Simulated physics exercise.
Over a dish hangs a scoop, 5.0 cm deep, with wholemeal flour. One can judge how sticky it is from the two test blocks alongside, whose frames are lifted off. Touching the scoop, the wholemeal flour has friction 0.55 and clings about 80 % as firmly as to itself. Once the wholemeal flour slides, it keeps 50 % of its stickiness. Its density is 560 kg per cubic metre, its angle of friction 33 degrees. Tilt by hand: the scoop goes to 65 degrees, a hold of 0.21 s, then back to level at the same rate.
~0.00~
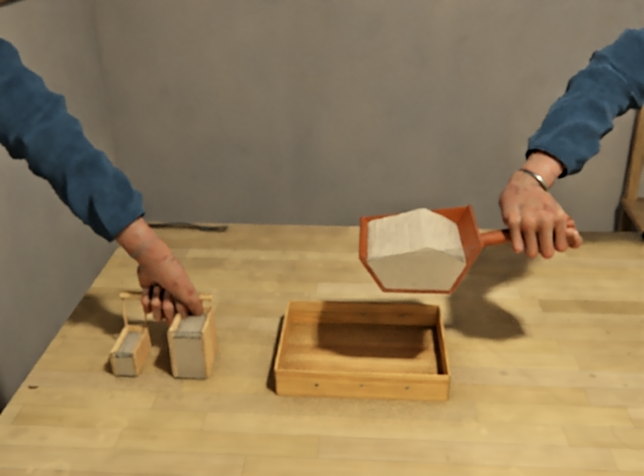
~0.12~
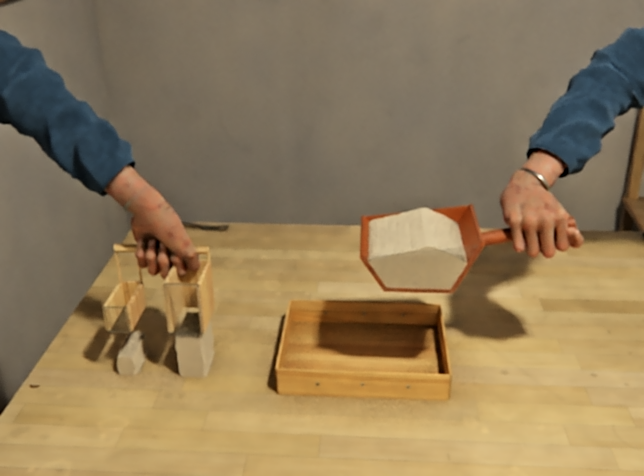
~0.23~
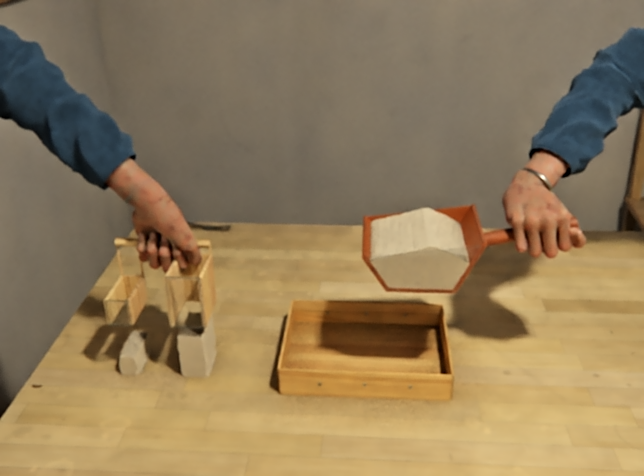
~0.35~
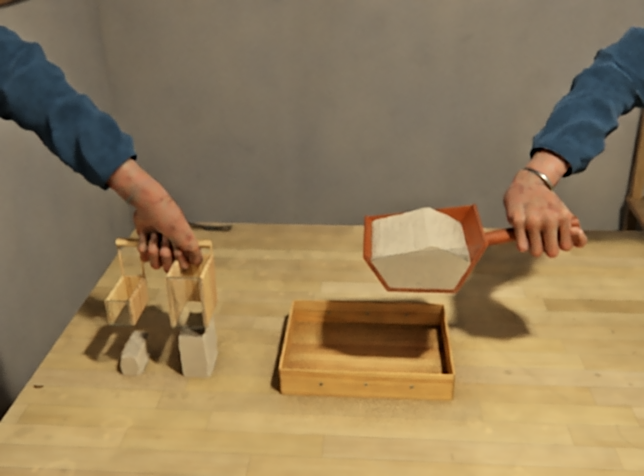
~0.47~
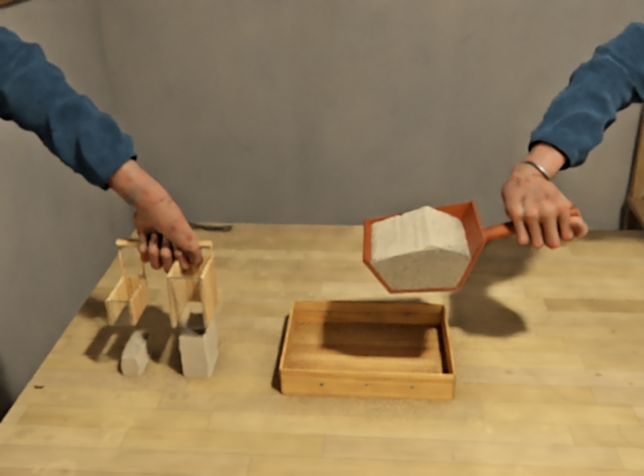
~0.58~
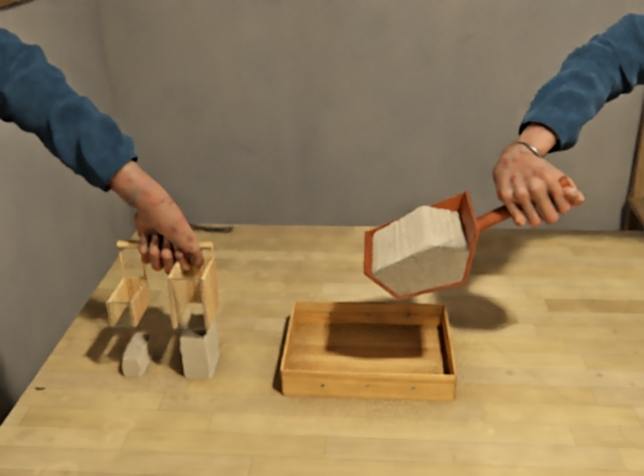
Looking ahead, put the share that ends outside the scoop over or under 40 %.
I reckon the share that ends up outside the scoop is smaller than 40 per cent.
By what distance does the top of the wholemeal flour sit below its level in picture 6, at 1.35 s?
Around 0.5 centimetres, give or take.
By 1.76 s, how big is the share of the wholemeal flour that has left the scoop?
Roughly 7 per cent.
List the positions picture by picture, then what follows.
In the first frame, lip at (363, 257), tilt 0 degrees; top of the wholemeal flour at (432, 247); blocks stand 3.6 cm, 7.6 cm (left to right).
In the second frame, lip at (364, 256), tilt 0 degrees; top of the wholemeal flour at (433, 246); blocks stand 3.6 cm, 7.6 cm (left to right).
In the third frame, lip at (366, 256), tilt 0 degrees; top of the wholemeal flour at (435, 247); blocks stand 3.6 cm, 7.6 cm (left to right).
In the fourth frame, lip at (367, 256), tilt 0 degrees; top of the wholemeal flour at (436, 246); blocks stand 3.6 cm, 7.6 cm (left to right).
In the fifth frame, lip at (367, 260), tilt 4 degrees; top of the wholemeal flour at (432, 246); blocks stand 3.6 cm, 7.6 cm (left to right).
In the sixth frame, lip at (367, 272), tilt 17 degrees; top of the wholemeal flour at (428, 245); blocks stand 3.6 cm, 7.6 cm (left to right).
After 0.93 s, the scoop is at 59 degrees and 0 % has left it.
After 1.35 s, the scoop is at 62 degrees and 0 % has left it.
After 1.76 s, the scoop is at 15 degrees and 7 % has left it.
After 2.18 s, the scoop is at 0 degrees and 7 % has left it.
After 2.34 s, at the end, the scoop is at 0 degrees and 7 % has left it.
